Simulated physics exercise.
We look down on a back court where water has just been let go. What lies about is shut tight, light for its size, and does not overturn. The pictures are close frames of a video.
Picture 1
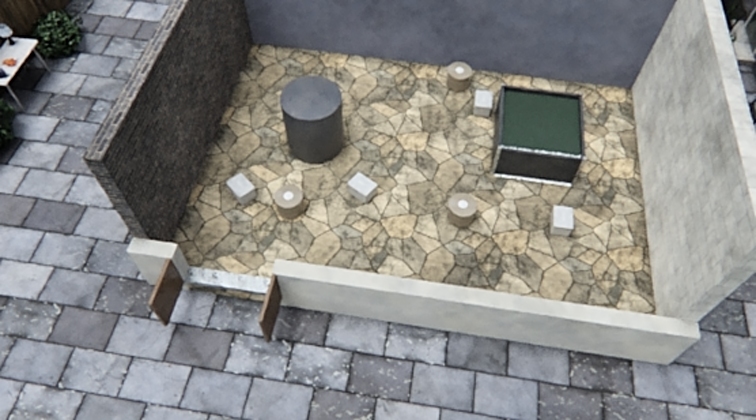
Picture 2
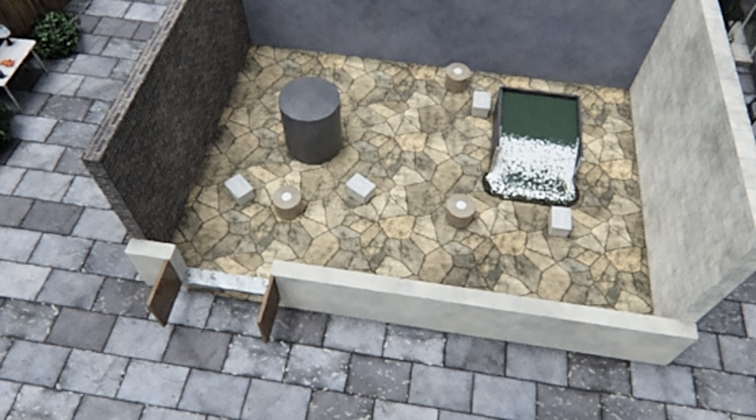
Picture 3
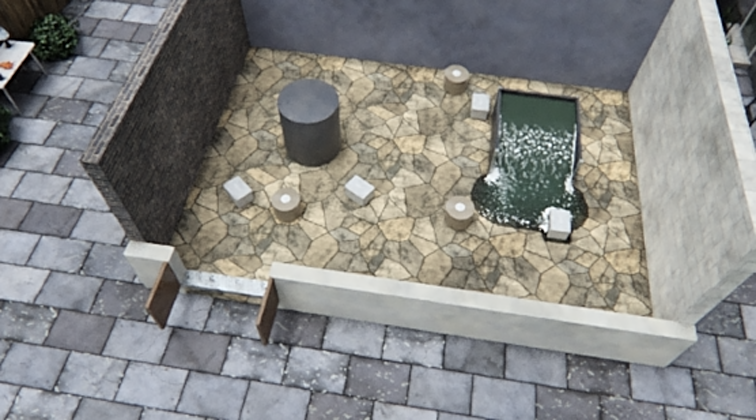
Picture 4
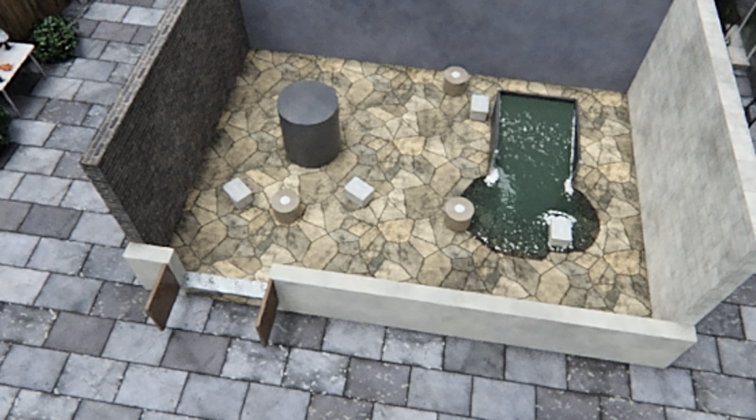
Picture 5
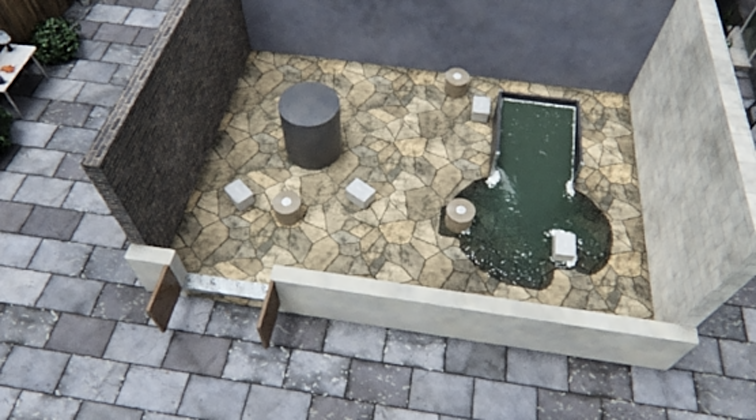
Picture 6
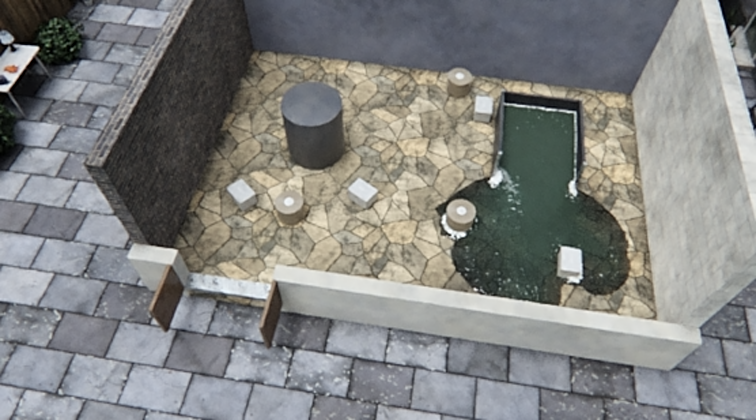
In the video, dark green water drops out of a rectangular tank in a walled, stone-paved court and spreads toward the low front wall, surrounding a small round object and nudging a pale block slightly forward.
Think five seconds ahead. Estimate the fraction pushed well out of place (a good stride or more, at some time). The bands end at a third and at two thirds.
It is between one and two thirds.
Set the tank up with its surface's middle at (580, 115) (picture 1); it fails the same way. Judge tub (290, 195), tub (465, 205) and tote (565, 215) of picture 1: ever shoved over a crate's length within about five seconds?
In turn: Moved that far, that far or more, yes.
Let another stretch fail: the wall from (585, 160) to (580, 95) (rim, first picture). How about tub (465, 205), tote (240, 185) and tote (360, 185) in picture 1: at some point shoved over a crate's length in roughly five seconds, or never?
In turn: Short of that, less than that, no.
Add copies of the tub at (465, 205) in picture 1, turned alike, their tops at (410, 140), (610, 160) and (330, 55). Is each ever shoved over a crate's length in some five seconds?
In that order: Under that, yes, short of that.
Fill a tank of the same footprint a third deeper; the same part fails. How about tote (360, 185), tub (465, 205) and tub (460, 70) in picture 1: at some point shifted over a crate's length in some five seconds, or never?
In turn: Not that far, pushed that far, not that far.
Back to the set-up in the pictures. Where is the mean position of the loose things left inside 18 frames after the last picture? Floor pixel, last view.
Close to (382, 178).
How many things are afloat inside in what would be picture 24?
I count 2.
A moment on, 1 of 7 are well off their spots; 0 afloat.
Next, 2 of 7 are well off their spots; 1 afloat.
Later, 2 of 7 are well off their spots; 2 afloat.
In the end, 3 of 7 are well off their spots, and 3 have been at some point; 1 afloat.
